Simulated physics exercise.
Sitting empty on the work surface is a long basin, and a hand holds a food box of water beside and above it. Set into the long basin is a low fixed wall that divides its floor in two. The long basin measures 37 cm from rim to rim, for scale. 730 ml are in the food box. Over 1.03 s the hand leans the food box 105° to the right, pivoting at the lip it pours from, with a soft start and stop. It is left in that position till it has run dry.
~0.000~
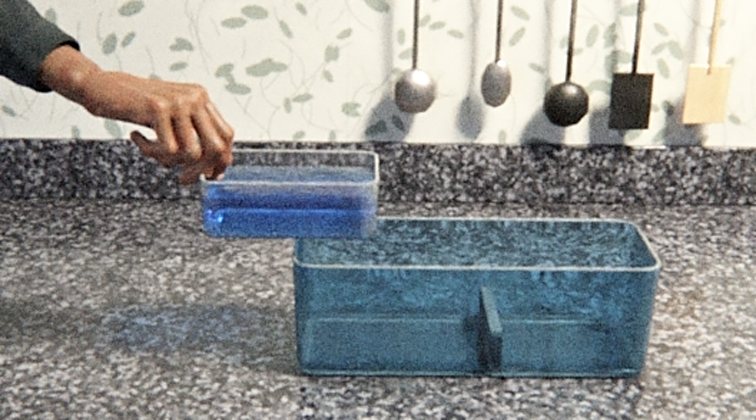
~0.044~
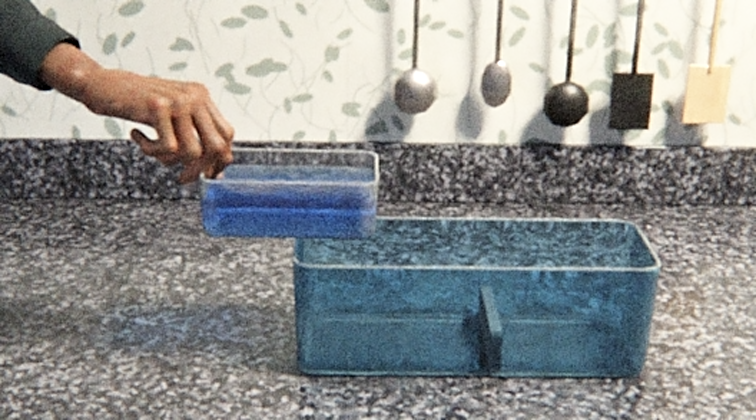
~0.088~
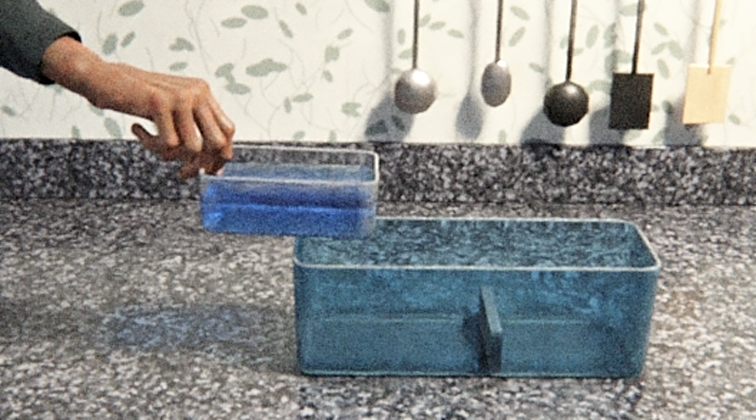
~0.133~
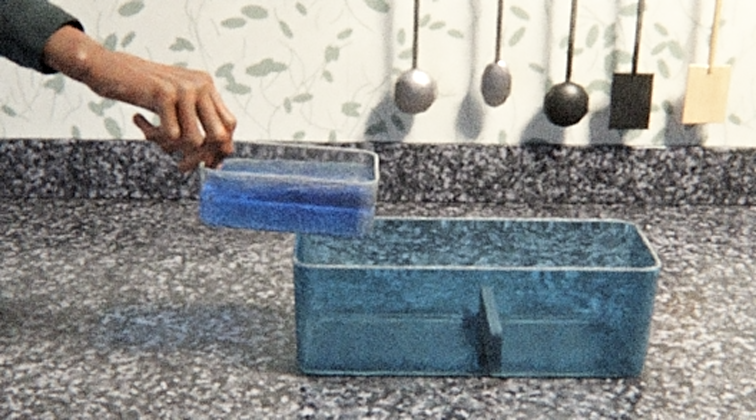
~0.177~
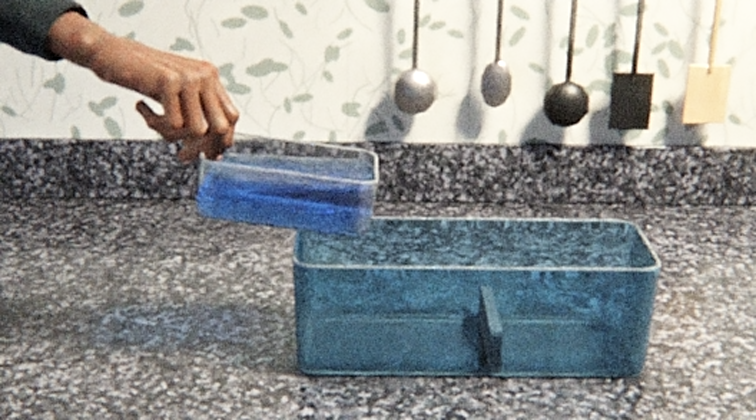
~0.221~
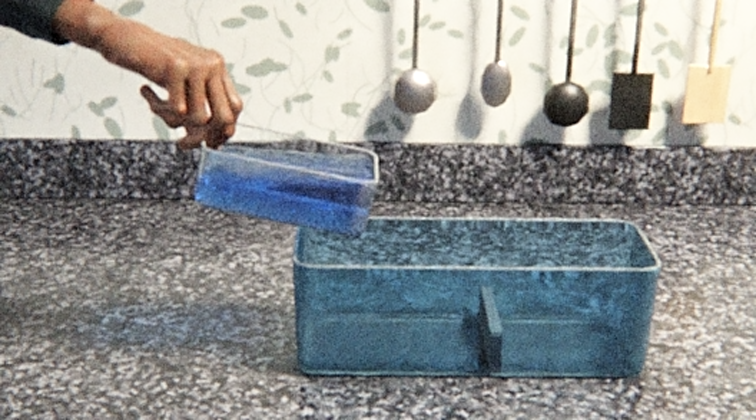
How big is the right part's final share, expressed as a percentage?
Some 30 per cent.
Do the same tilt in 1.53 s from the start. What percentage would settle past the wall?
Estimate: Close to 15 per cent.
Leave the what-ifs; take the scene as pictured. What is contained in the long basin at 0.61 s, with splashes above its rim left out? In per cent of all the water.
About 16%.
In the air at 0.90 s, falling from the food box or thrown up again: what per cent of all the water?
Roughly 5 per cent.
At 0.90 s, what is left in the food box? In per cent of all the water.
Close to 6 percent of the whole amount.
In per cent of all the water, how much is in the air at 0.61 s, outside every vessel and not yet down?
48 per cent.
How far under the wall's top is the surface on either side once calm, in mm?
Near 26 mm for the left and near 32 mm for the right.
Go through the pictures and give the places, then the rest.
The first picture shows tilt 0°; pouring edge (377, 169); surface from (209, 179) to (374, 181); the long basin's rim runs from (297, 242) to (648, 245); the wall's top is at (491, 311).
The second picture shows tilt 0°; pouring edge (377, 169); surface from (210, 178) to (374, 181).
The third picture shows tilt 2°; pouring edge (377, 169); surface from (209, 177) to (374, 179).
The fourth picture shows tilt 4°; pouring edge (376, 169); surface from (208, 172) to (374, 177).
The fifth picture shows tilt 7°; pouring edge (376, 169); surface from (208, 167) to (374, 173).
The sixth picture shows tilt 11°; pouring edge (376, 170); surface from (206, 160) to (373, 169).
Then, 0.61 s in, the tilt is 68° and 38 per cent is still to pour, 15 is left of the wall and 0 right of it.
Then, 0.90 s in, the tilt is 101° and 6 per cent is still to pour, 49 is left of the wall and 31 right of it.
Then, 1.20 s in, the tilt is 105° and 0 per cent is still to pour, 60 is left of the wall and 30 right of it.
Then, 1.53 s in, the tilt is 105° and 0 per cent is still to pour, 59 is left of the wall and 30 right of it.
Finally, 59 per cent lies left of the wall, 30 right of it and 10 outside.
